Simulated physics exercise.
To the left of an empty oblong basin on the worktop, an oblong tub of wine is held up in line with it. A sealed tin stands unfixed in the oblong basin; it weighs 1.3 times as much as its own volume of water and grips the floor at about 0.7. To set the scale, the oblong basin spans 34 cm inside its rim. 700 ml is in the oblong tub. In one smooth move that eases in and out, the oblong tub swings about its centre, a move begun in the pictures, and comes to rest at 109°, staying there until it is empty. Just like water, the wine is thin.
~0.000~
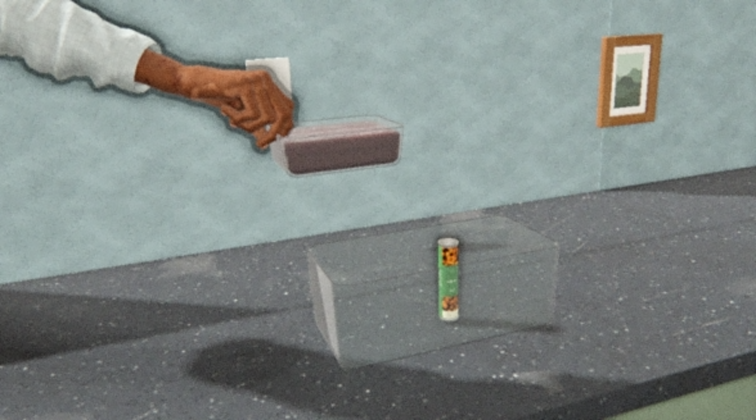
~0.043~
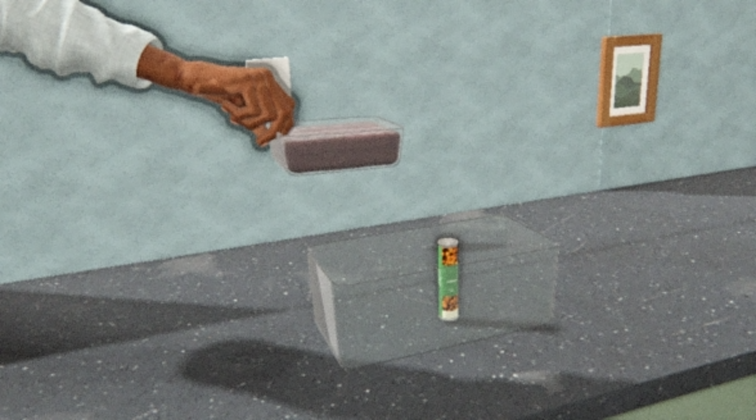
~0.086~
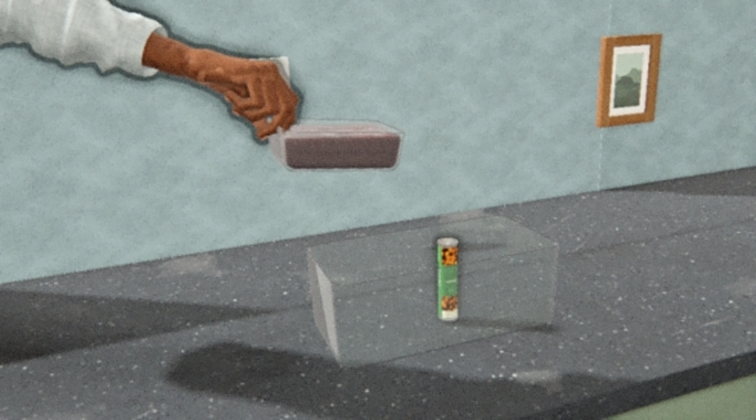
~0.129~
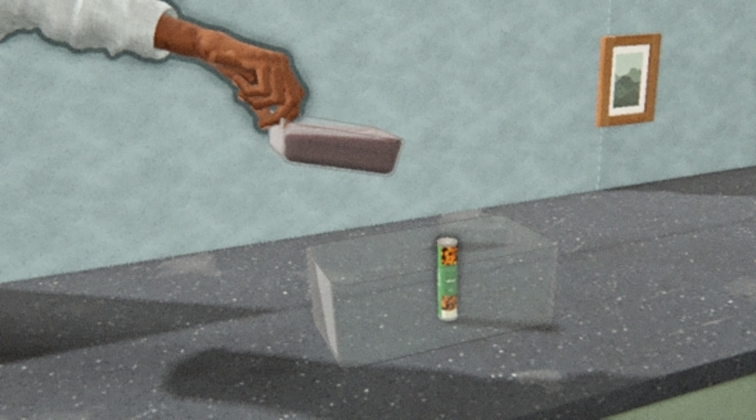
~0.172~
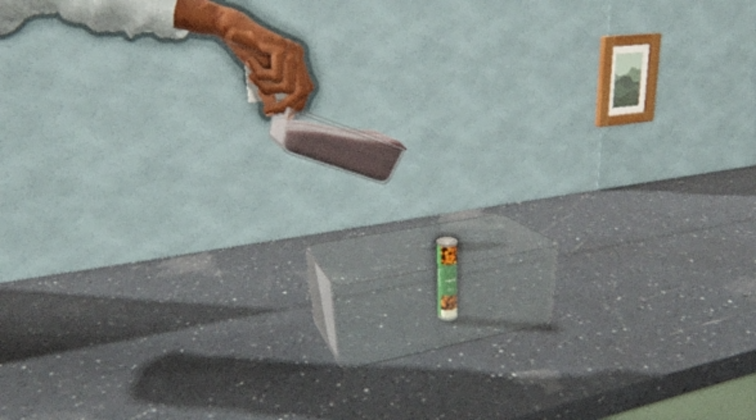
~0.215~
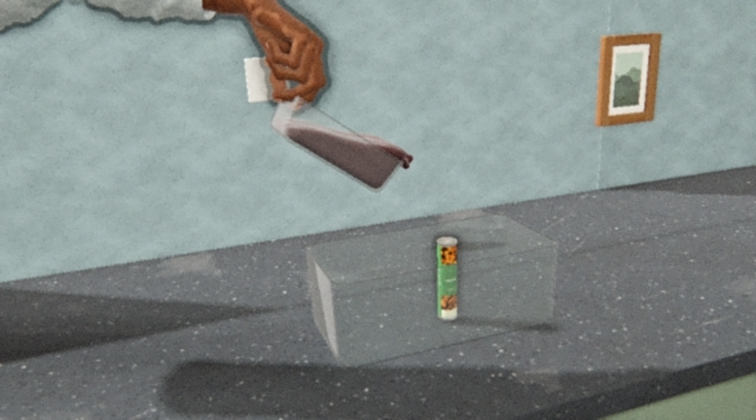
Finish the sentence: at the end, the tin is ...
Lying on its side.
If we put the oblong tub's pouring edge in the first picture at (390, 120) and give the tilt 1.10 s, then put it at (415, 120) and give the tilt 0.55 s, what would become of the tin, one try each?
Run one: It does not tip. Run two: It does not tip.
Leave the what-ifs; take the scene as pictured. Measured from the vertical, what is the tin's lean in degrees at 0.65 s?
The tilt is near 5°.
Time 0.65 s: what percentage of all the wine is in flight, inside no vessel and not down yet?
Airborne fraction: Approx. 5 %.
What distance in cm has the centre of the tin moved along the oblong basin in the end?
The middle of the tin ends some 7.0 cm along the basin.
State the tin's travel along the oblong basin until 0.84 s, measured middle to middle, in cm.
Some 0 cm.
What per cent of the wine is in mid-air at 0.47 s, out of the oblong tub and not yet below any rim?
About 38 per cent.
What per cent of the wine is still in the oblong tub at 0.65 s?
0 in a hundred, give or take.
After 0.47 s the tilt is 103° and 6 per cent is still to pour; the tin stands where it began.
After 0.65 s the tilt is 109° and 0 per cent is still to pour; the tin leans 5°.
After 0.84 s the tilt is 109° and 0 per cent is still to pour; the tin leans 11°.
After 1.05 s the tilt is 109° and 0 per cent is still to pour; the tin leans 52°.
In the end the tin lies on its side.
